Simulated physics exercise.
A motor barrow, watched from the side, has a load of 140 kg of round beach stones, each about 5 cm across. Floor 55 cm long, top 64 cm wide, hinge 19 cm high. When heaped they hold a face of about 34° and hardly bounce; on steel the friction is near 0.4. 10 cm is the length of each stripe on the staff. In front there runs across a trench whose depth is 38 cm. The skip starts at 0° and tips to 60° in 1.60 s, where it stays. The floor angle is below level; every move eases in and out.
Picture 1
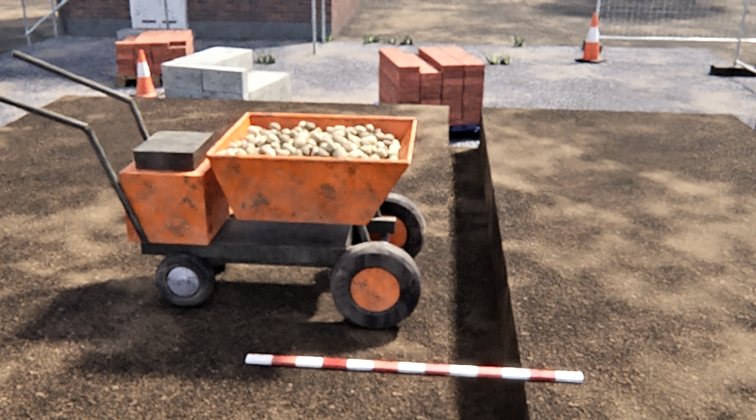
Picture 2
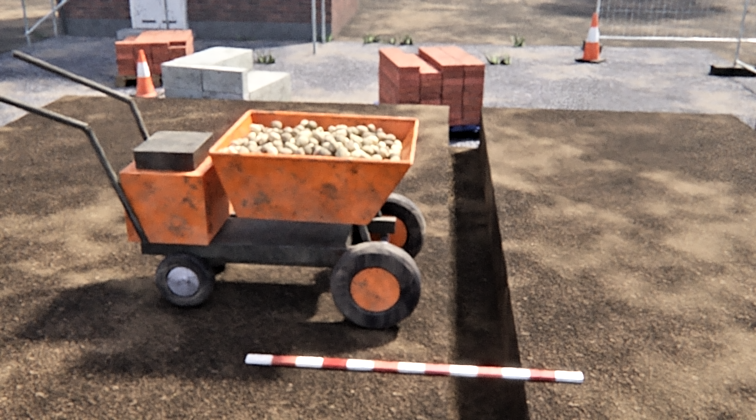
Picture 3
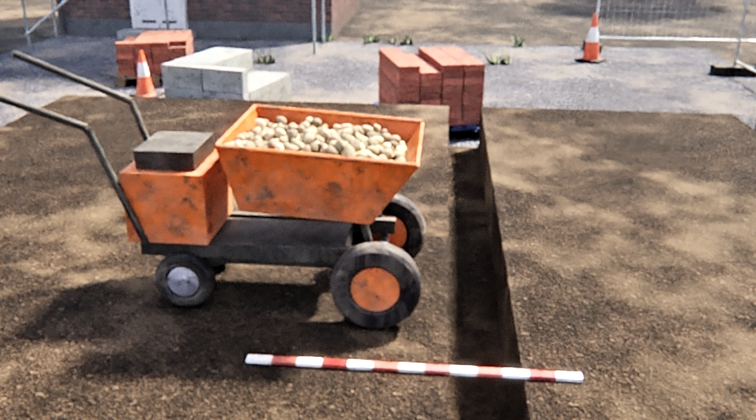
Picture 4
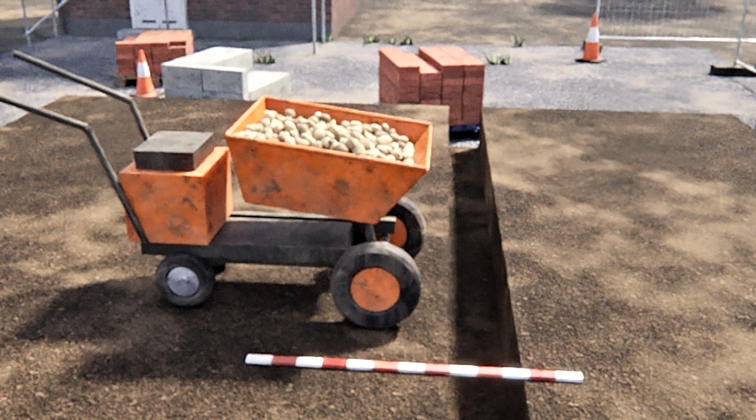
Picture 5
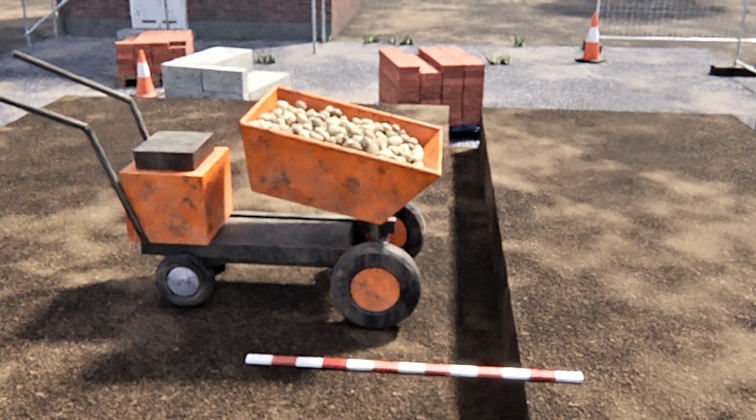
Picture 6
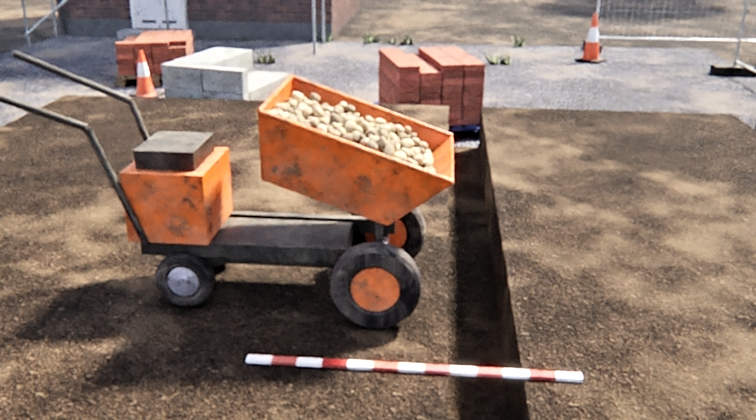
An orange skip full of pale round stones sat level on a small barrow, then its back end slowly rose until it slanted down to the right toward a narrow trench, the wheels staying still.
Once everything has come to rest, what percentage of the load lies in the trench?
17 %.
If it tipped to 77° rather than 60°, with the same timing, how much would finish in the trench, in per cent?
In that case near 20 per cent.
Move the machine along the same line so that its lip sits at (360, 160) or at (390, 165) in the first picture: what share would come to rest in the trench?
50 %, then 30 %.
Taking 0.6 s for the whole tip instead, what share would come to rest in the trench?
Then roughly 10 percent.
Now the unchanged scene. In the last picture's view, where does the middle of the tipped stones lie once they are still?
Somewhere near pixel (552, 299).
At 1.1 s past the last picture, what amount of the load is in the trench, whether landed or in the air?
By that point it's something like 0 in a hundred.
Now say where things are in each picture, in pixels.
Lip at (408, 163), floor tilted 0°, highest stones at (309, 136), in the first frame.
Lip at (411, 164), floor tilted 1°, highest stones at (311, 135), in the second frame.
The skip is at 4°, its lip at (417, 166); the top of the load is at (307, 132), in the third frame.
Lip at (427, 169), floor tilted 8°, highest stones at (298, 126), in the fourth frame.
The skip is at 13°, its lip at (439, 175); the top of the load is at (283, 114), in the fifth frame.
The skip is at 19°, its lip at (453, 182); the top of the load is at (298, 105), in the sixth frame.
Then, 0.6 s after the last picture the floor is at 51°, 100 % in the skip; the foremost stones are at (499, 208).
Then, 1.1 s after the last picture the floor is at 60°, 73 % in the skip, 1 % in the trench, 26 % past the trench; the foremost stones are at (611, 321).
Then, 1.4 s after the last picture the floor is at 60°, 52 % in the skip, 2 % in the trench, 47 % past the trench; the foremost stones are at (687, 301).
Then, 3.4 s after the last picture the floor is at 60°, 32 % in the skip, 17 % in the trench, 51 % past the trench; the foremost stones are past the picture's edge.
